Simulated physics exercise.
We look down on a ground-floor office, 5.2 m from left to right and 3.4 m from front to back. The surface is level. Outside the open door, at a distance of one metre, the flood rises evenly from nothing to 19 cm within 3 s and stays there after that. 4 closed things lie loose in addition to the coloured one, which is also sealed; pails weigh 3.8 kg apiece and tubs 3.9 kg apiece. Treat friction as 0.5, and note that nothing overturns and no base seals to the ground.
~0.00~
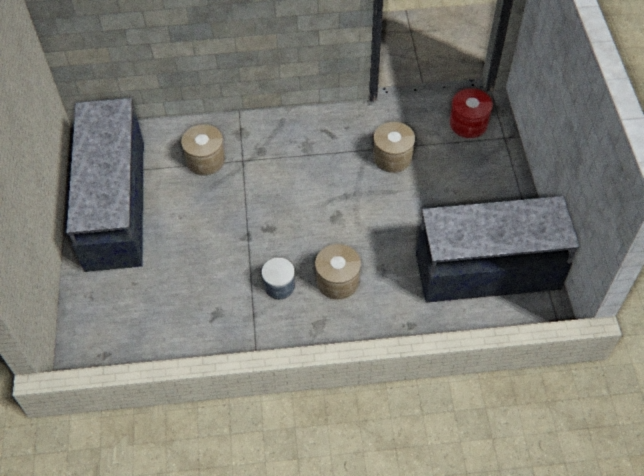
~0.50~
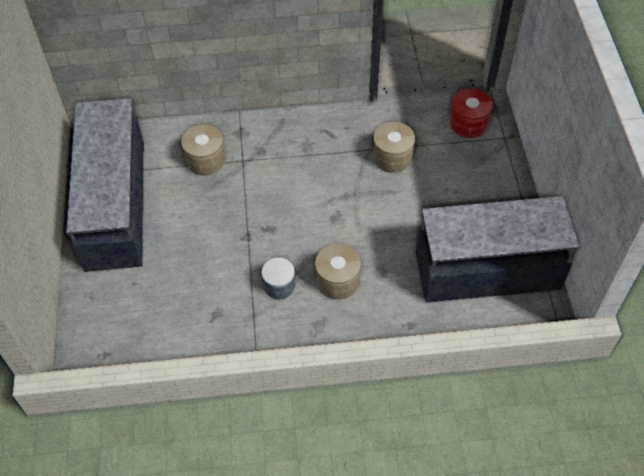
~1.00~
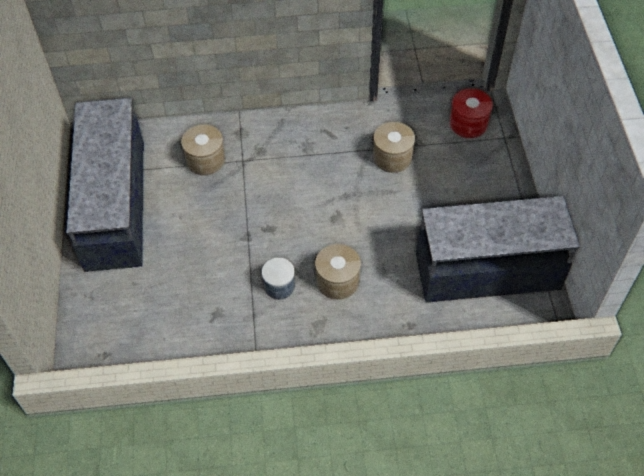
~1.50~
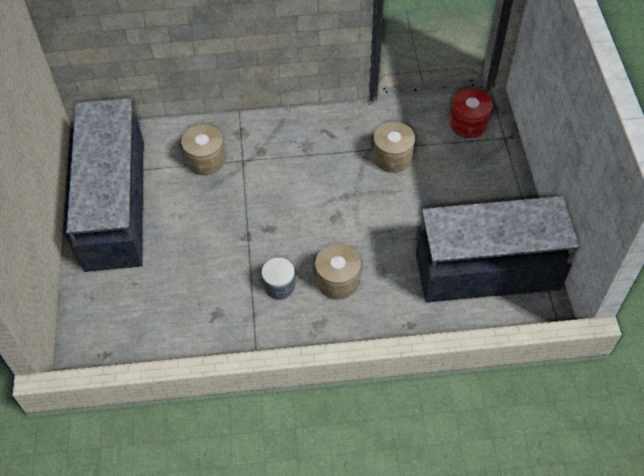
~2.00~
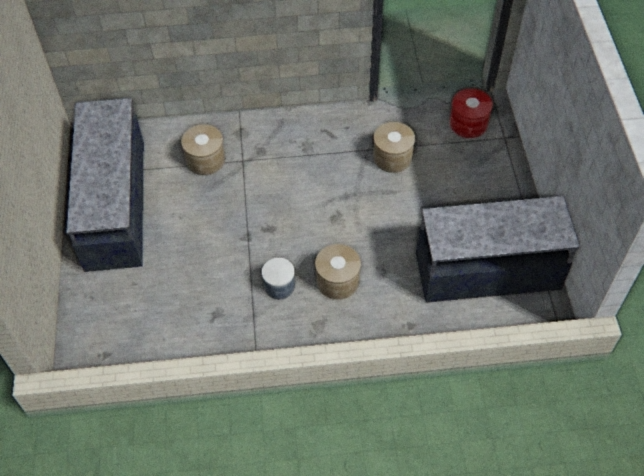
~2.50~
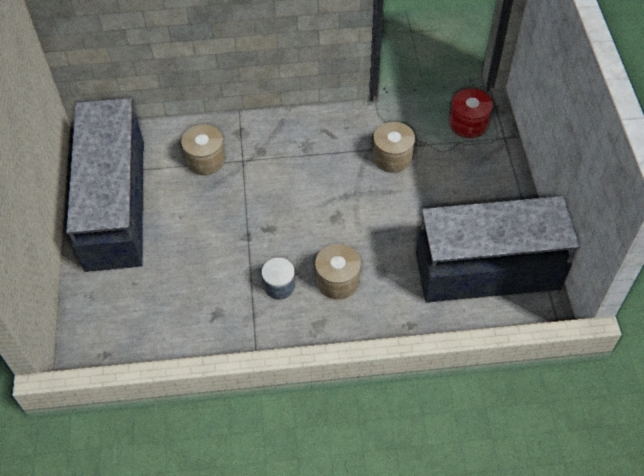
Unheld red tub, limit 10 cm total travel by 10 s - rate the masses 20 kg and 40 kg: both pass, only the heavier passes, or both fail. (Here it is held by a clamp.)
Only the heavier passes.
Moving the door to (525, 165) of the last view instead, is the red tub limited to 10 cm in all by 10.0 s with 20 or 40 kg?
That way, the small mass suffices.
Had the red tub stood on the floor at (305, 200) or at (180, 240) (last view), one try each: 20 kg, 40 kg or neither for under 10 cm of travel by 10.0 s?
First try both suffice, second try both suffice.
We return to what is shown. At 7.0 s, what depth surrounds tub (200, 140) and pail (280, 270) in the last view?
Depths: Near 1 cm, then near 5 cm.
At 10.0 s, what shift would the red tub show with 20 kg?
I'd put it at roughly 140 cm.
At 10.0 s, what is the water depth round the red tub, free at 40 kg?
About 11 cm.
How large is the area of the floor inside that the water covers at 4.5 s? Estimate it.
Wet: Near 6.5 m2.
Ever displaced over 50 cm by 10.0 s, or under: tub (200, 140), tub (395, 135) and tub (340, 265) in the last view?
In order: Within the mark, above the mark, above the mark.
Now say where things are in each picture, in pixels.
The red tub at (473, 103) rests on the ground; water covers 0.0 m2; 0 of 5 have shifted, in the first frame.
The red tub at (473, 103), on the bottom; water covers 0.0 m2; 0 of 5 have shifted, in the second frame.
The red tub at (473, 103), on the bottom; water covers 0.0 m2; 0 of 5 have shifted, in the third frame.
The red tub at (473, 103) rests on the ground; water covers 0.0 m2; 0 of 5 have shifted, in the fourth frame.
The red tub at (473, 103), on the bottom; 0.1 m2 under water; 0 of 5 have shifted, in the fifth frame.
The red tub at (473, 103), on the bottom; 0.7 m2 under water; 0 of 5 have shifted, in the sixth frame.
After 3.5 s the red tub would be 8 cm from its start with 20 kg and 0 cm from its start with 40 kg; 7 cm of water round it then.
After 4.5 s the red tub would be 46 cm from its start with 20 kg and 0 cm from its start with 40 kg; 8 cm of water round it then.
After 7.0 s the red tub would be 111 cm from its start with 20 kg and 0 cm from its start with 40 kg; 9 cm of water round it then.
After 10.0 s the red tub would be 138 cm from its start with 20 kg and 0 cm from its start with 40 kg; 11 cm of water round it then.
